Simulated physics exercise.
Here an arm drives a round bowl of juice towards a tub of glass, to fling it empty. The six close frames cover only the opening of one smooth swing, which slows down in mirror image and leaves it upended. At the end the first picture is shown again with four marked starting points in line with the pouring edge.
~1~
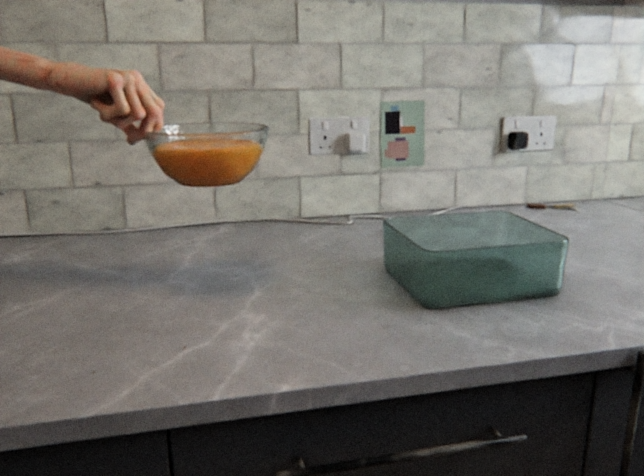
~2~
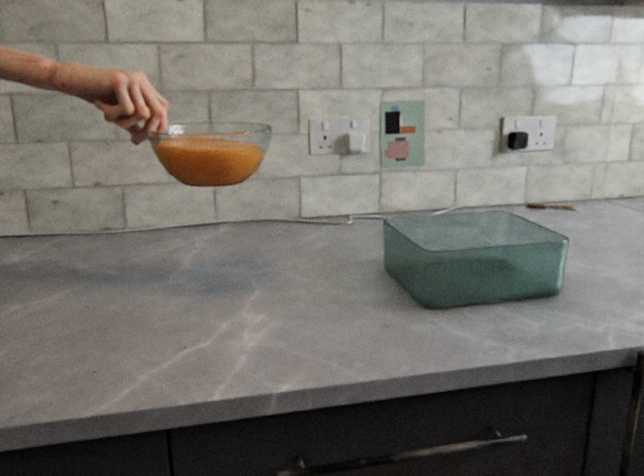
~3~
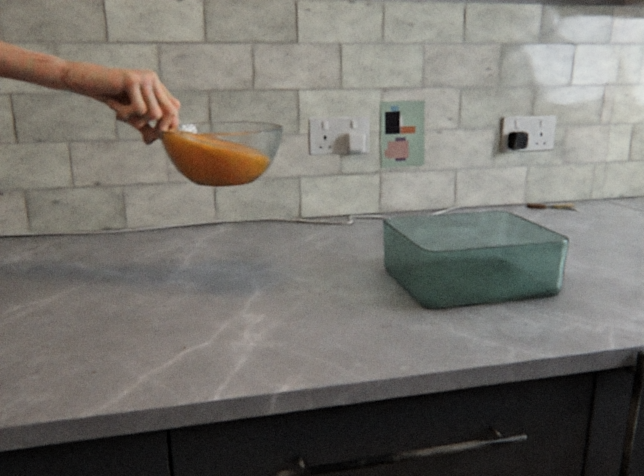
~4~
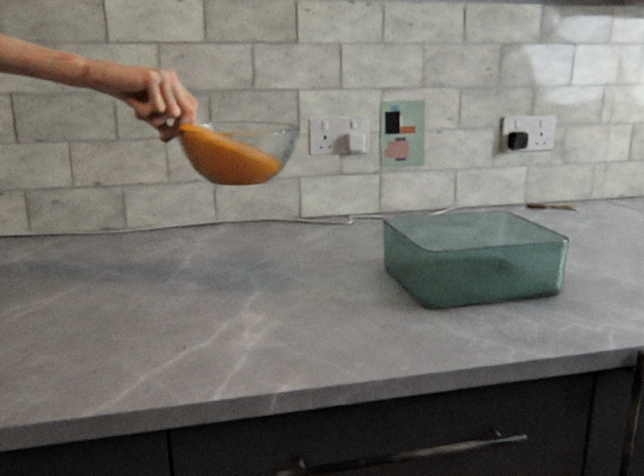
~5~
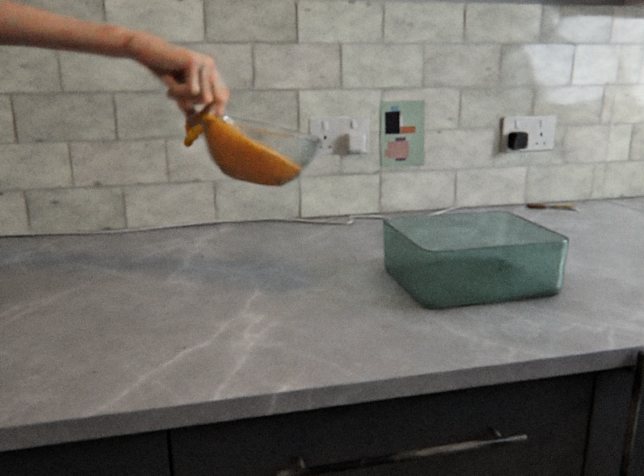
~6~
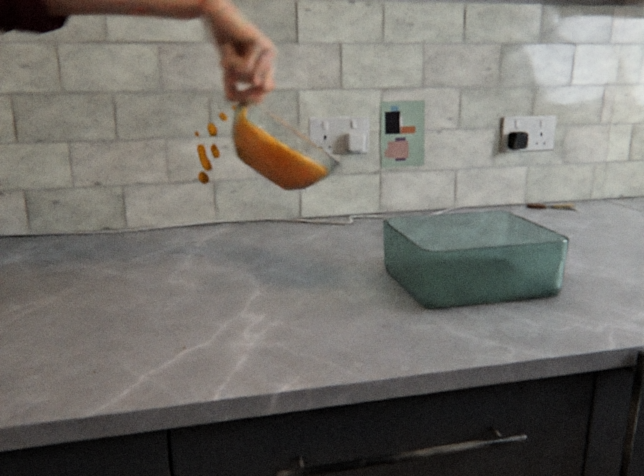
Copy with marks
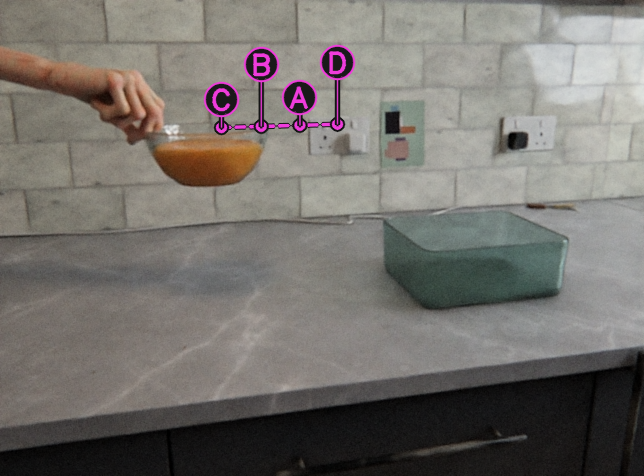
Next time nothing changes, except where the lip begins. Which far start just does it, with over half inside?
Go for A.
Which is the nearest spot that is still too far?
B it is.
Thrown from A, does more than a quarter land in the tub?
Yes.
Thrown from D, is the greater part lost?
No.
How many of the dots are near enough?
Two of them.
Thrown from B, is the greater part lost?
Yes.
In magenta, A at (299, 125); B at (261, 126); C at (221, 127); D at (337, 124).
If A is chosen, about 67 % lands in the tub, 17 % falls short and 16 % goes beside or beyond.
If B is chosen, about 28 % lands in the tub, 65 % falls short and 7 % goes beside or beyond.
If C is chosen, about 0 % lands in the tub, 97 % falls short and 3 % goes beside or beyond.
If D is chosen, about 68 % lands in the tub, 7 % falls short and 25 % goes beside or beyond.
